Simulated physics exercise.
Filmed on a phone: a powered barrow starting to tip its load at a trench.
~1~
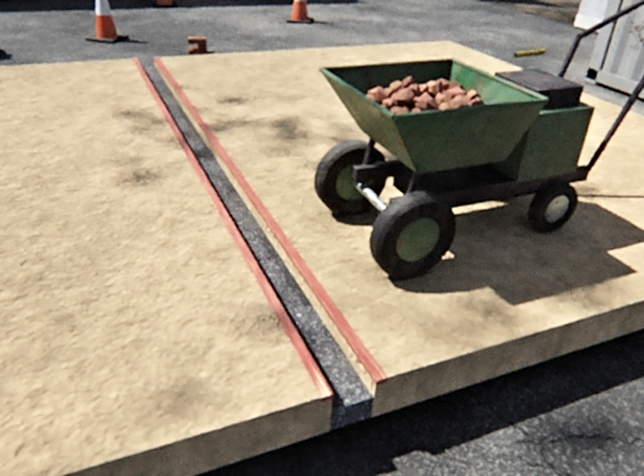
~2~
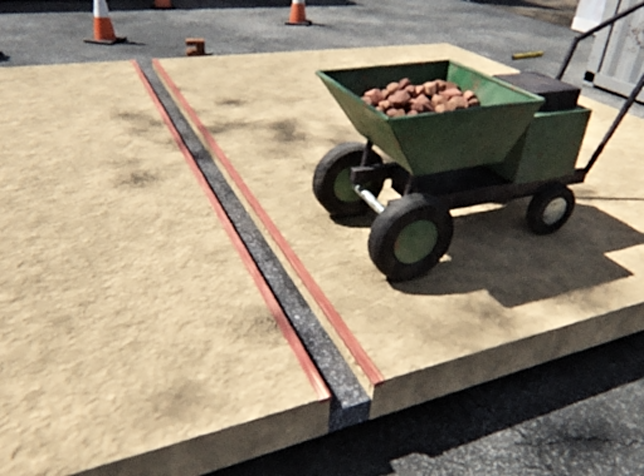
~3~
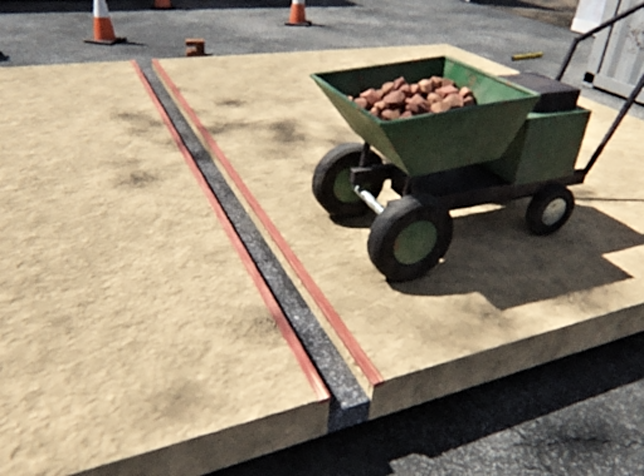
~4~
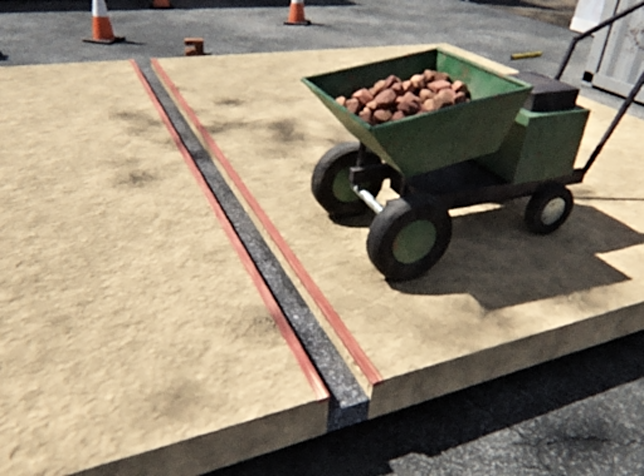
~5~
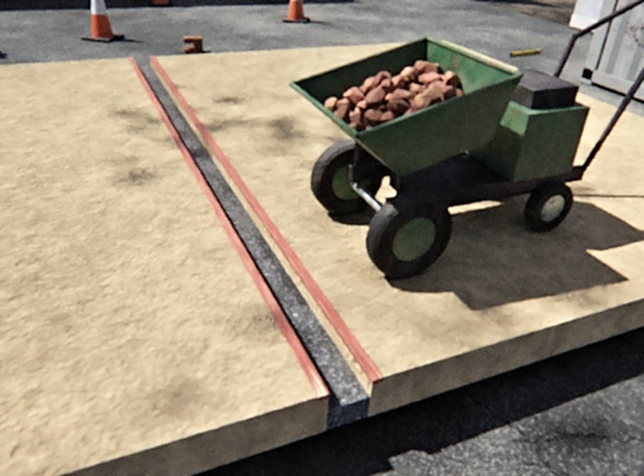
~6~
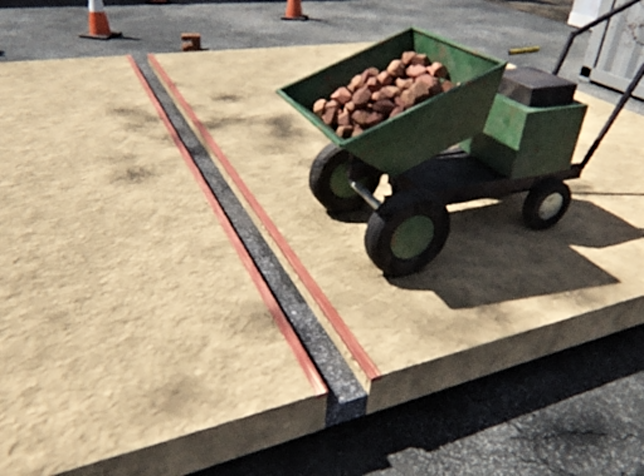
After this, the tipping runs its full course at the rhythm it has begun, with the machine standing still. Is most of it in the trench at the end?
It catches under half.
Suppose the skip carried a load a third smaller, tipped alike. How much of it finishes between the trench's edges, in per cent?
Some 20 per cent.
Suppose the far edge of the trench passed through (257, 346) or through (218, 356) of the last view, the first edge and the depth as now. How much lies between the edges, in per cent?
First some 60, then 90 per cent.
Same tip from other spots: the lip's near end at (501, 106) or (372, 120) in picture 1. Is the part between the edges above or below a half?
At the first place under half, at the second below a half.
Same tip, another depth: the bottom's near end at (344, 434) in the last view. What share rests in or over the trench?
Some 10 per cent.
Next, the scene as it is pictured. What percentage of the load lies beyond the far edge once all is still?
Some 70 per cent.
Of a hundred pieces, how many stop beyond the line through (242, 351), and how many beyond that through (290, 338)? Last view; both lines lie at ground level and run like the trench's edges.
Near 30 % and 70 %.
Soon, skip tipped steeply; all in the skip.
A while on, skip tipped right over; most in the skip; about a quarter beyond it; a stray few falling.
Towards the end, skip tipped right over; about a quarter in the skip; a small part in or heaped over the trench; about two thirds beyond it.
Finally, skip tipped right over; about a quarter in the skip; a small part in or heaped over the trench; about two thirds beyond it.
